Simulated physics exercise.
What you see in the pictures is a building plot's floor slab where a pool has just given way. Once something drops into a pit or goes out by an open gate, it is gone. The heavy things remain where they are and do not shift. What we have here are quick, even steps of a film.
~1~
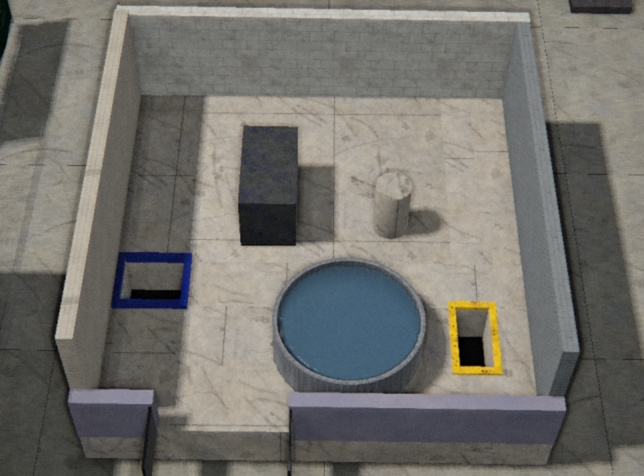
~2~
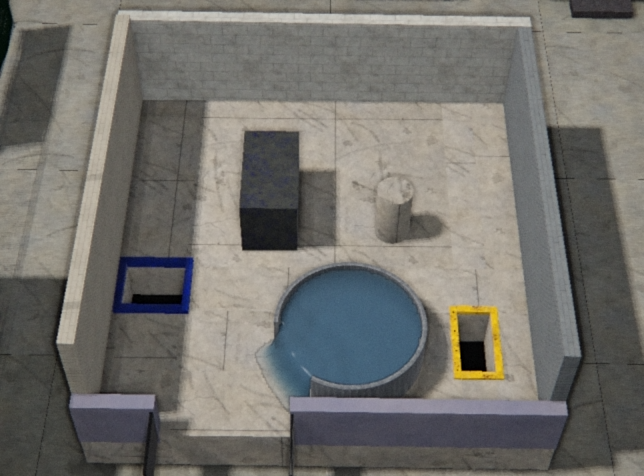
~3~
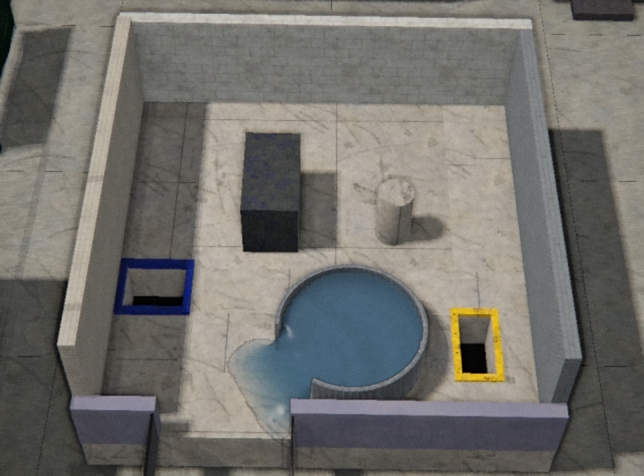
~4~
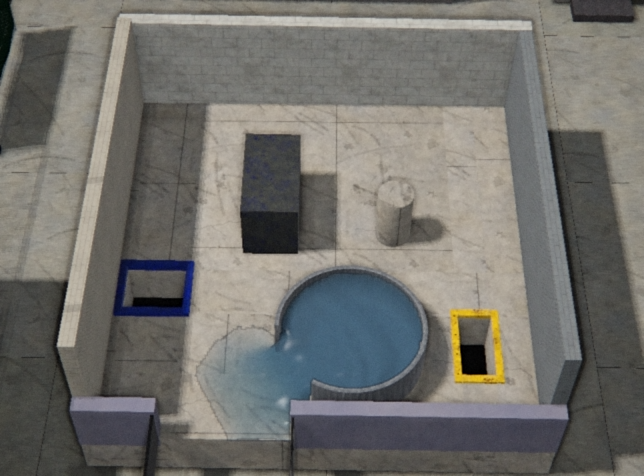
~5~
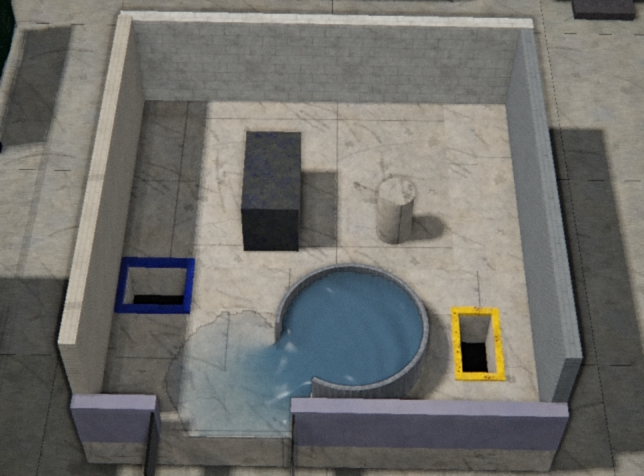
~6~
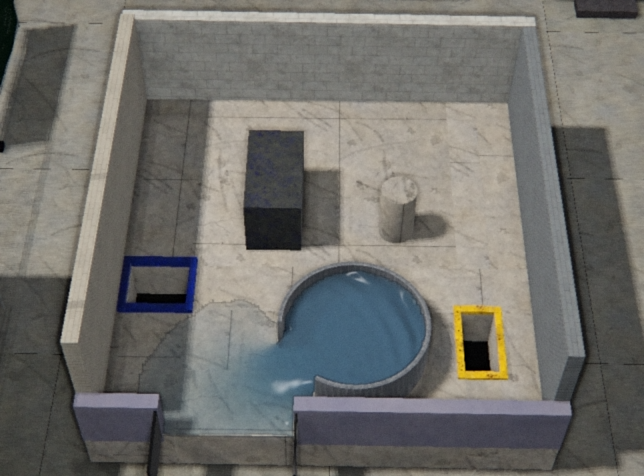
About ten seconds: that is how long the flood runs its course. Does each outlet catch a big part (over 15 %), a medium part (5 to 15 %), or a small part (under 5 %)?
Parts caught - gate: A big part; blue pit: A medium part; yellow pit: A small part.
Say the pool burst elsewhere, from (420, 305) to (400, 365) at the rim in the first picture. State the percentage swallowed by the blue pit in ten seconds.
The blue pit gets 0 per cent.
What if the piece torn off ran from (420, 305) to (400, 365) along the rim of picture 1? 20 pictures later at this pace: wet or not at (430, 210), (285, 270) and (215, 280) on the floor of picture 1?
Result, in sequence: Inundated; untouched by the flood; untouched by the flood.
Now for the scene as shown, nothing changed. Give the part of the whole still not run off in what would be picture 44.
About 50 %.
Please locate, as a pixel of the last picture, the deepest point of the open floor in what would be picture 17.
My finger goes to (101, 419).
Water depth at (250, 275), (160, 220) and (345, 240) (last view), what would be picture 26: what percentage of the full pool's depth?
About 2, 2 and 0 percent, in that order.
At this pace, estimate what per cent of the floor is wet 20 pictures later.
That works out at 20 %.
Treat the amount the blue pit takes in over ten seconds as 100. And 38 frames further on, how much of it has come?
Some 95 per cent.
A moment on, water covers 15 % of the floor; the gate 11 %, the blue pit 0 %, the yellow pit 0 %.
Next, water covers 20 % of the floor; the gate 21 %, the blue pit 0 %, the yellow pit 0 %.
Then, water covers 20 % of the floor; the gate 31 %, the blue pit 4 %, the yellow pit 0 %.
Later, water covers 30 % of the floor; the gate 44 %, the blue pit 7 %, the yellow pit 0 %.
In the end, water covers 45 % of the floor; the gate 57 %, the blue pit 7 %, the yellow pit 0 %.
